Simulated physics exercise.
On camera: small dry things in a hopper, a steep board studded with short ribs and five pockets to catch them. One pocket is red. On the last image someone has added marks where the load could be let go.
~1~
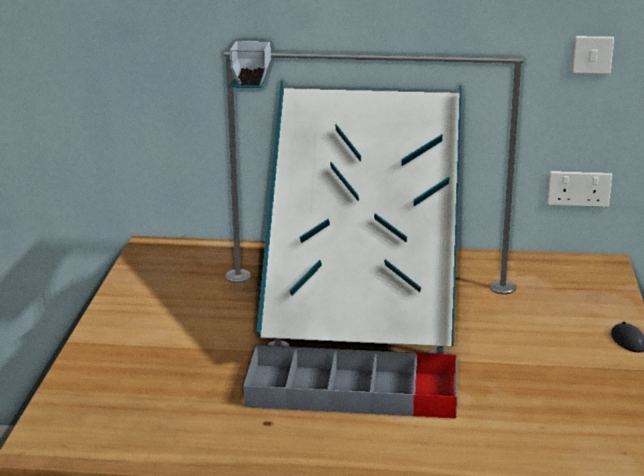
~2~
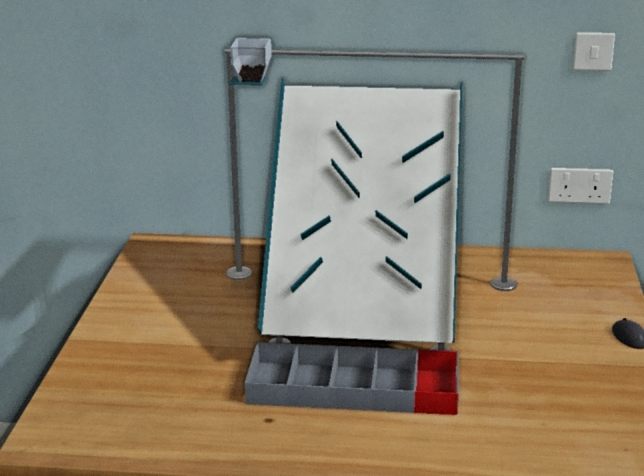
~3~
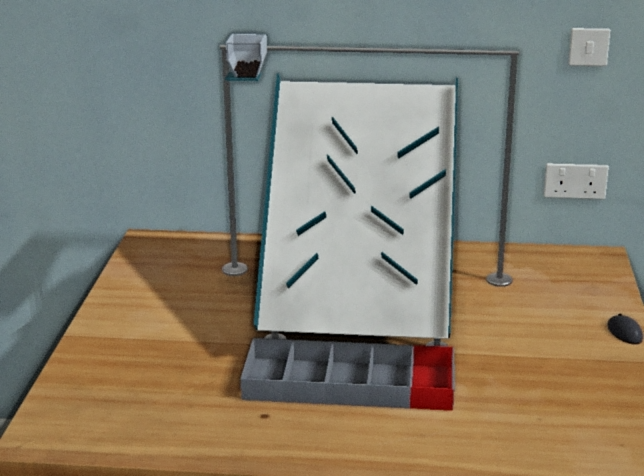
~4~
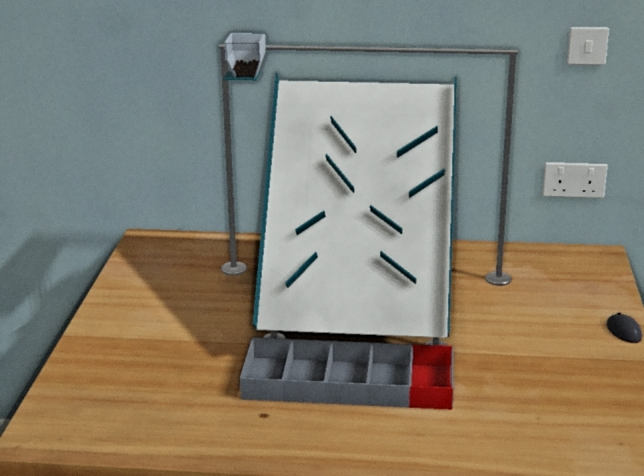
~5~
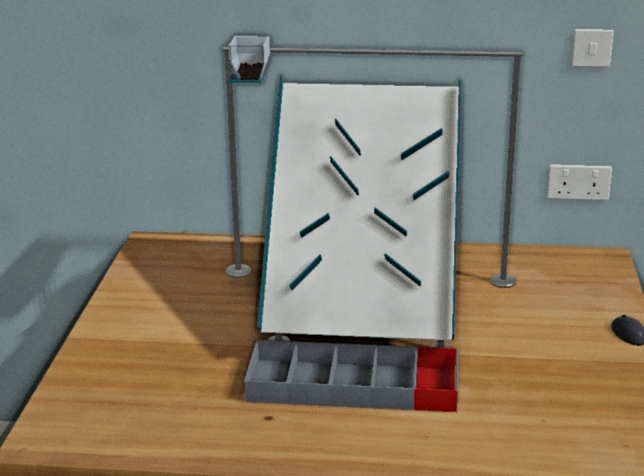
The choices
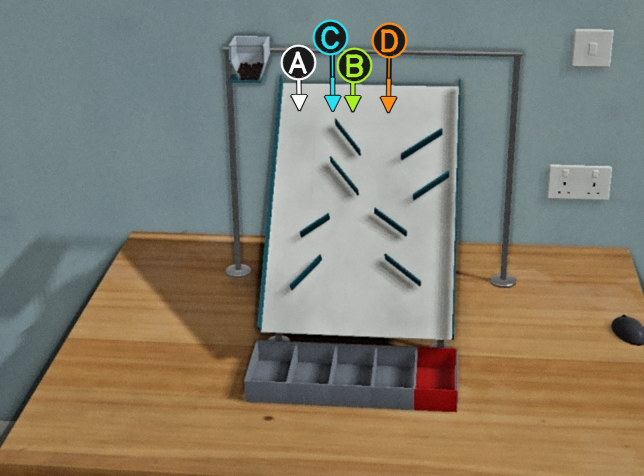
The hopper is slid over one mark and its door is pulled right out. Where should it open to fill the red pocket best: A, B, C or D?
It is B.
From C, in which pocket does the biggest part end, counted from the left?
It is the first one.
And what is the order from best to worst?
The order is B, D, C, A.
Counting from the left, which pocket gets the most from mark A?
It is the first one.
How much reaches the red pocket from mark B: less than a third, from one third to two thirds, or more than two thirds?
Mark B gives more than two thirds.
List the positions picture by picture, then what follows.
The first picture shows hopper (251, 76), allspice berries, door shut.
The second picture shows ribs (336, 121) to (361, 152), (402, 157) to (443, 131), (331, 159) to (359, 192).
The third picture shows ribs (410, 193) to (446, 170), (296, 231) to (325, 211), (371, 206) to (403, 230).
The fourth picture shows ribs (286, 283) to (316, 252), (380, 251) to (416, 279).
The fifth picture shows red pocket (436, 399), number 5 of 5 from the left.
On the marked copy, mark A meets the board at (299, 104); mark B meets the board at (352, 105); mark C meets the board at (332, 105); mark D meets the board at (388, 106).
With A, not one piece in the red pocket, almost all in other pockets, just a few outside the box.
With B, the larger part in the red pocket, about a tenth in other pockets.
With C, roughly a quarter in the red pocket, roughly two thirds in other pockets, about a tenth outside the box.
With D, roughly two thirds in the red pocket, roughly a third in other pockets, just a few outside the box.
